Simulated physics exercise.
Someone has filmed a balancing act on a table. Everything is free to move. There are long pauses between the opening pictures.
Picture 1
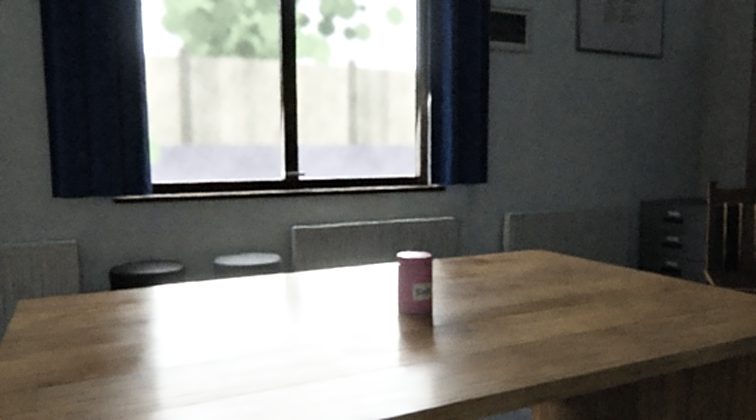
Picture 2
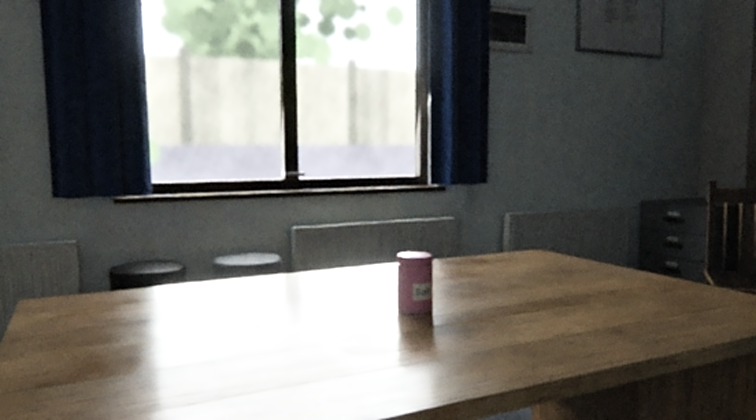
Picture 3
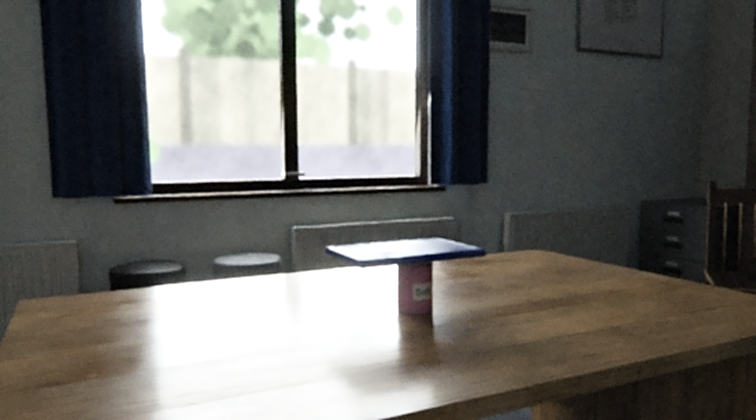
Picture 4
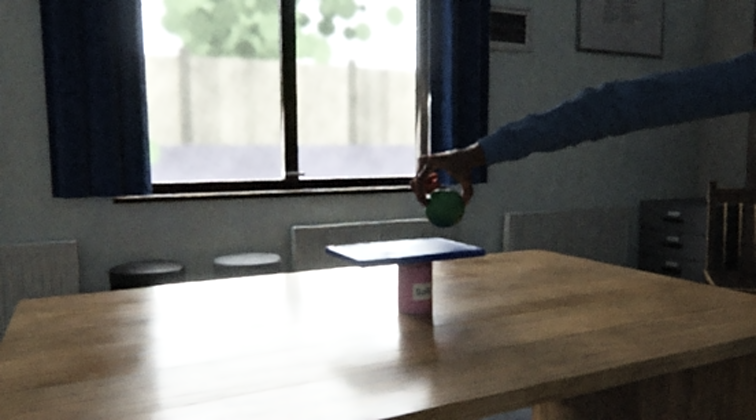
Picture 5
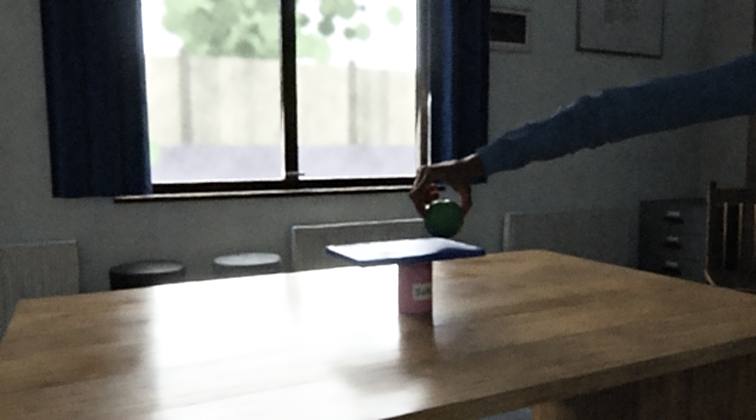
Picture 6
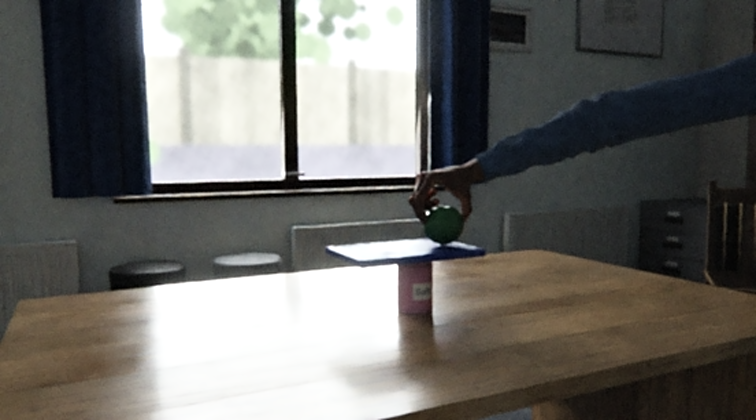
A person's arm in a blue sleeve reaches in from the right over a wooden table, seen from a still camera in a dim room facing a bright window with dark blue curtains. A pink jar stands alone near the table's middle, then a flat blue board lies across its top. The hand holds a green apple above the board's right part and lowers it slightly onto the surface, fingers still around it.
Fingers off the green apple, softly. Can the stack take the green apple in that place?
Here the stack stays up.
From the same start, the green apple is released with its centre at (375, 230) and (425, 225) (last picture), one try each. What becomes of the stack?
First try: It comes apart; second try: It holds.
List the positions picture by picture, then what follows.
The last thing is not in view yet; pink jar (415, 282), in the first frame.
The last thing is not in view yet; pink jar (415, 282), in the second frame.
The last thing is not in view yet; pink jar (415, 282), in the third frame.
Still above its spot; green apple (445, 208); pink jar (415, 282), in the fourth frame.
Still above its spot; green apple (443, 219); pink jar (415, 282), in the fifth frame.
In place under the hand; green apple (443, 225); pink jar (415, 282), in the sixth frame.
Then, 0.30 s after the last picture, nothing has stirred.
Then, 0.70 s after the last picture, green apple resting near (443, 225).
At rest, all 3 in place. Seen from the same camera at the end, green apple near (443, 225). The stack keeps its balance.
